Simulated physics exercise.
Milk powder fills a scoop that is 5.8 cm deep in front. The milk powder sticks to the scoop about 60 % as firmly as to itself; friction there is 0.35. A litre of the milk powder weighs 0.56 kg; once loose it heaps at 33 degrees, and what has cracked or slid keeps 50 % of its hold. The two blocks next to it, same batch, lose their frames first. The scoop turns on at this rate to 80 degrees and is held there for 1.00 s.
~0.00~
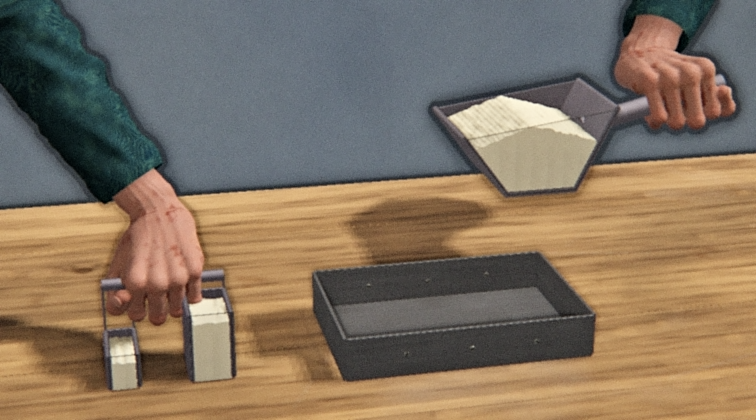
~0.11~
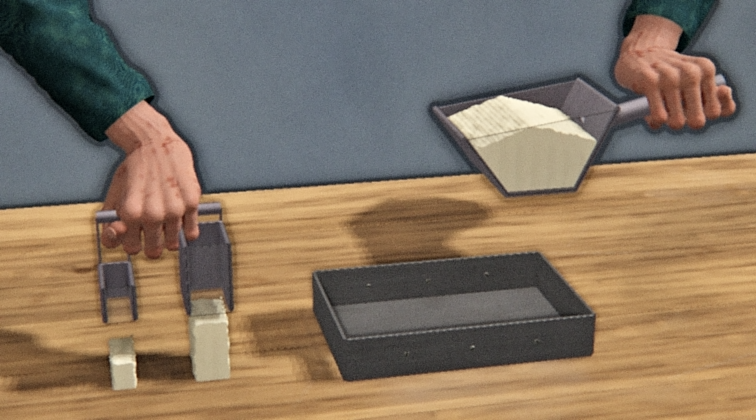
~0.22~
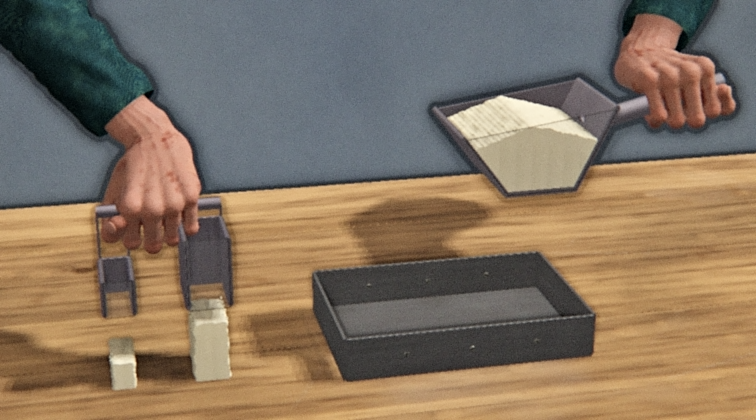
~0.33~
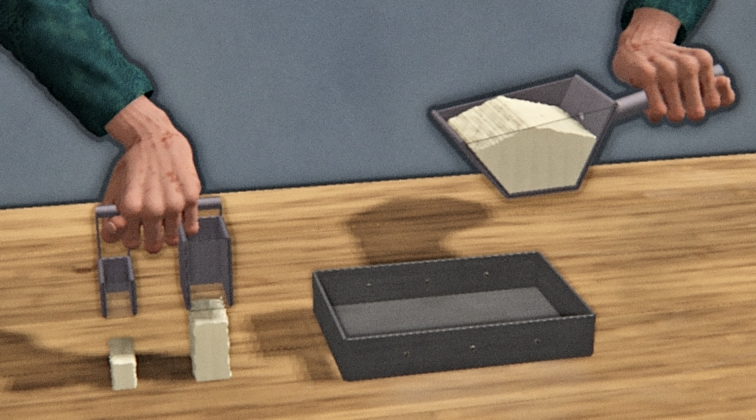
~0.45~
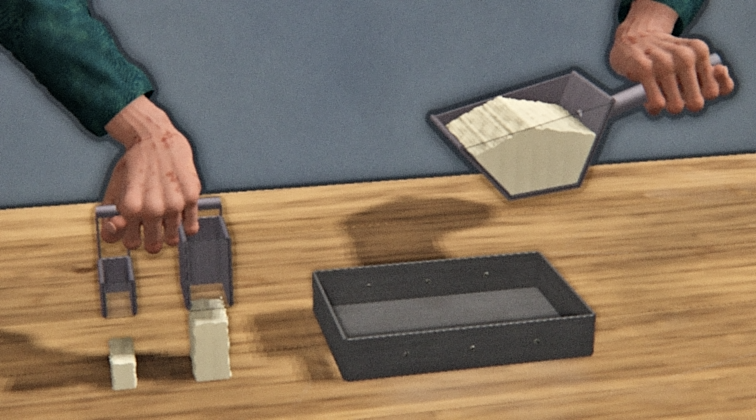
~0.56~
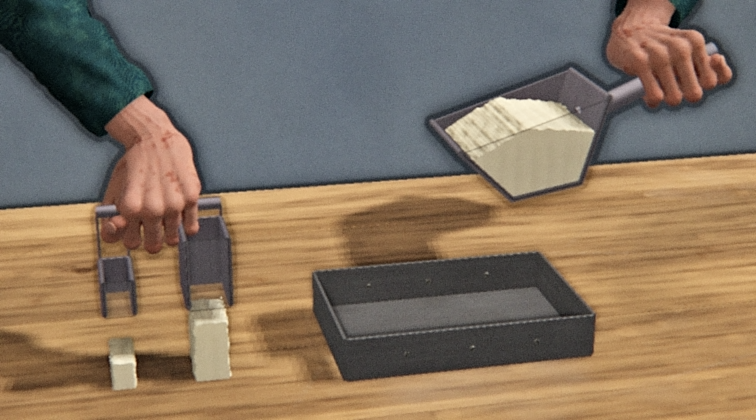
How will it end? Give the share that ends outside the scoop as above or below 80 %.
The result is below 80 %.
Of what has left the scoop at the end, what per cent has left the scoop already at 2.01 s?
About 0 %.
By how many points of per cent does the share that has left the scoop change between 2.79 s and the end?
Near 50 %.
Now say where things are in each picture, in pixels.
Lip at (467, 138), tilt 0 degrees; highest point of the milk powder at (532, 126); test blocks 2.9 cm, 6.2 cm high (left to right), in the first picture.
Lip at (467, 138), tilt 0 degrees; highest point of the milk powder at (532, 126); test blocks 2.9 cm, 6.2 cm high (left to right), in the second picture.
Lip at (467, 138), tilt 0 degrees; highest point of the milk powder at (532, 126); test blocks 2.9 cm, 6.2 cm high (left to right), in the third picture.
Lip at (466, 142), tilt 3 degrees; highest point of the milk powder at (532, 127); test blocks 2.9 cm, 6.2 cm high (left to right), in the fourth picture.
Lip at (464, 147), tilt 6 degrees; highest point of the milk powder at (529, 127); test blocks 2.9 cm, 6.2 cm high (left to right), in the fifth picture.
Lip at (463, 151), tilt 10 degrees; highest point of the milk powder at (527, 129); test blocks 2.9 cm, 6.2 cm high (left to right), in the sixth picture.
By 1.22 s, the scoop is at 30 degrees and 0 % has left it.
By 2.01 s, the scoop is at 53 degrees and 0 % has left it.
By 2.79 s, the scoop is at 77 degrees and 2 % has left it.
By 3.58 s, the scoop is at 80 degrees and 51 % has left it.
By 3.68 s, at the end, the scoop is at 80 degrees and 51 % has left it.
